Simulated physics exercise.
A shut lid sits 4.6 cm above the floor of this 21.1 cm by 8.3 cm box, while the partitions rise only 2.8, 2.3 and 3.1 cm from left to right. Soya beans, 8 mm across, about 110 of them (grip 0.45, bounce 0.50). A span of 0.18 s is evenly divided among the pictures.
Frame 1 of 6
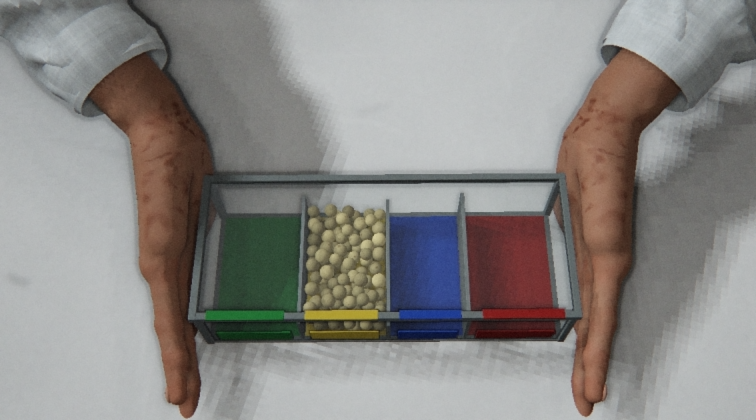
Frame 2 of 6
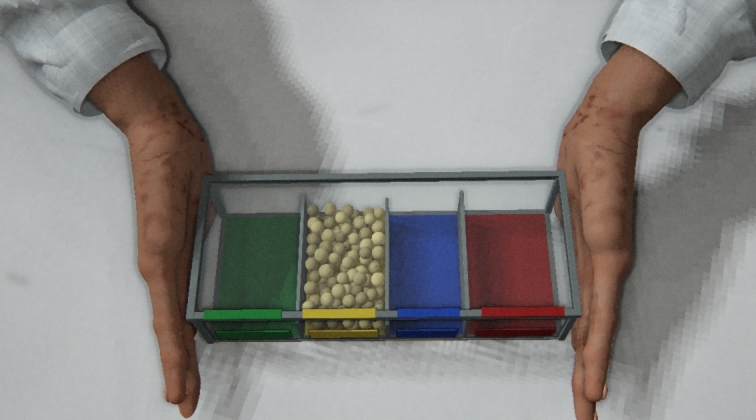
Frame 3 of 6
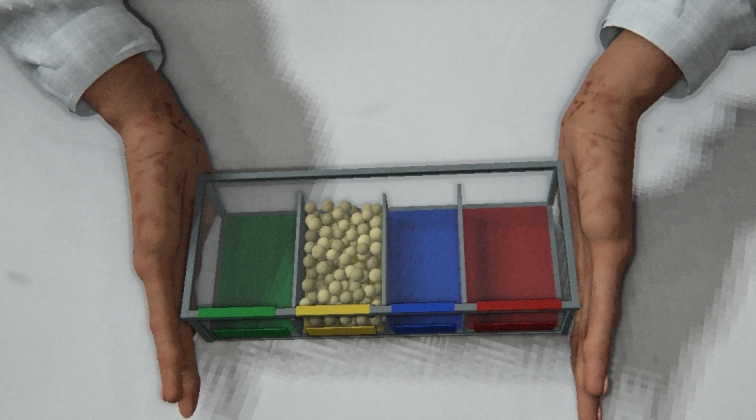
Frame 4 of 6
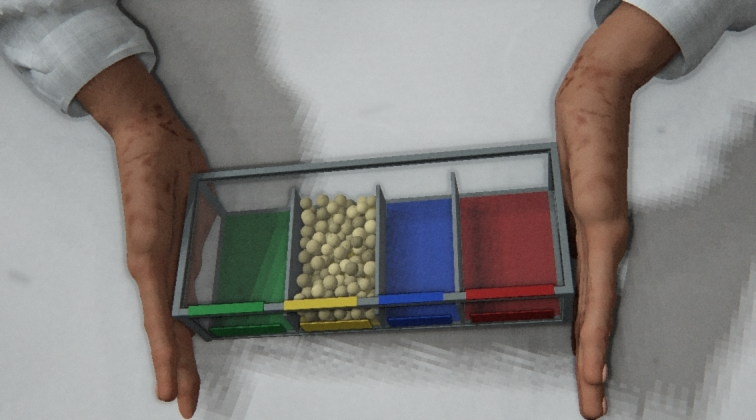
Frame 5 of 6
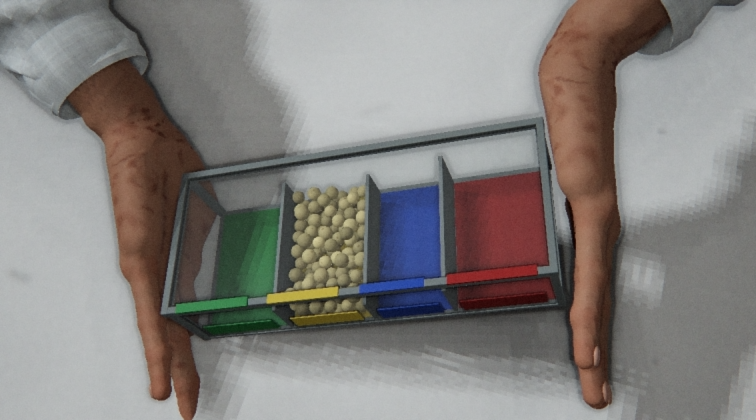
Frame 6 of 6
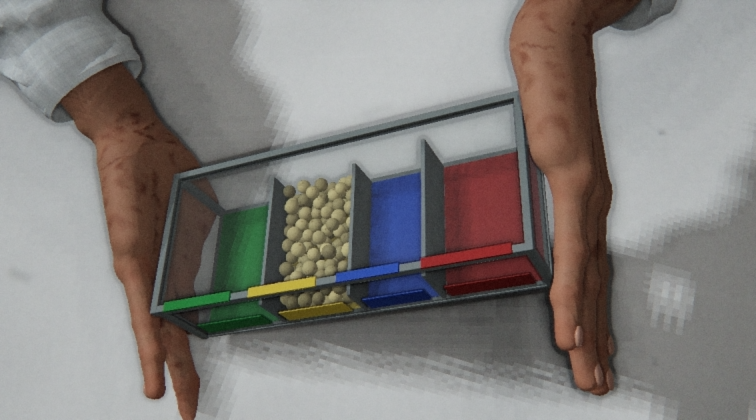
Two hands tilting a clear four-section box, its right end rising, with pale round beans staying in the yellow-marked section.
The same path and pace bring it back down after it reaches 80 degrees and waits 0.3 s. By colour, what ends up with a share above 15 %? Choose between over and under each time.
Red compartment: Under. Blue compartment: Under. Green compartment: Over. Yellow compartment: Over.
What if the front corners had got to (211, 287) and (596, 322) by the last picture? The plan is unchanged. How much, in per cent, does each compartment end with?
That leaves red with 35 percent, blue with 20, green with 0 and yellow with 45 percent.
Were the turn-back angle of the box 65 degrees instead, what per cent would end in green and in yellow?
Shares: Green 15, yellow 85, per cent.
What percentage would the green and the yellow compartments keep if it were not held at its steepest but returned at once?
In per cent: Green 45; yellow 55.
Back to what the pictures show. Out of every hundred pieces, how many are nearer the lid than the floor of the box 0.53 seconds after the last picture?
I'd put it at some 30 percent.
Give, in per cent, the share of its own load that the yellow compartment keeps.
70 per cent, roughly.
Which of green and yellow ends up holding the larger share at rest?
Yellow.
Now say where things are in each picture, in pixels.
The first picture shows box tilt 0 degrees, front corners at (197, 314) and (574, 312); yellow 100 %.
The second picture shows box tilt 1 degrees, front corners at (195, 314) and (574, 310).
The third picture shows box tilt 4 degrees, front corners at (190, 312) and (572, 302), lowest corner left back.
The fourth picture shows box tilt 10 degrees, front corners at (181, 310) and (565, 288), lowest corner left back.
The fifth picture shows box tilt 17 degrees, front corners at (170, 309) and (550, 267), lowest corner left back.
The sixth picture shows box tilt 24 degrees, front corners at (160, 307) and (526, 245), lowest corner left back; yellow 100 %.
Then, 0.53 s after the last picture, tilt 80 degrees; green 30 %, yellow 70 %.
Then, 0.88 s after the last picture, tilt 46 degrees; green 35 %, yellow 65 %.
Then, 1.32 s after the last picture, tilt 0 degrees; green 35 %, yellow 65 %.
In the end, red 0 %, blue 0 %, green 35 %, yellow 65 %.
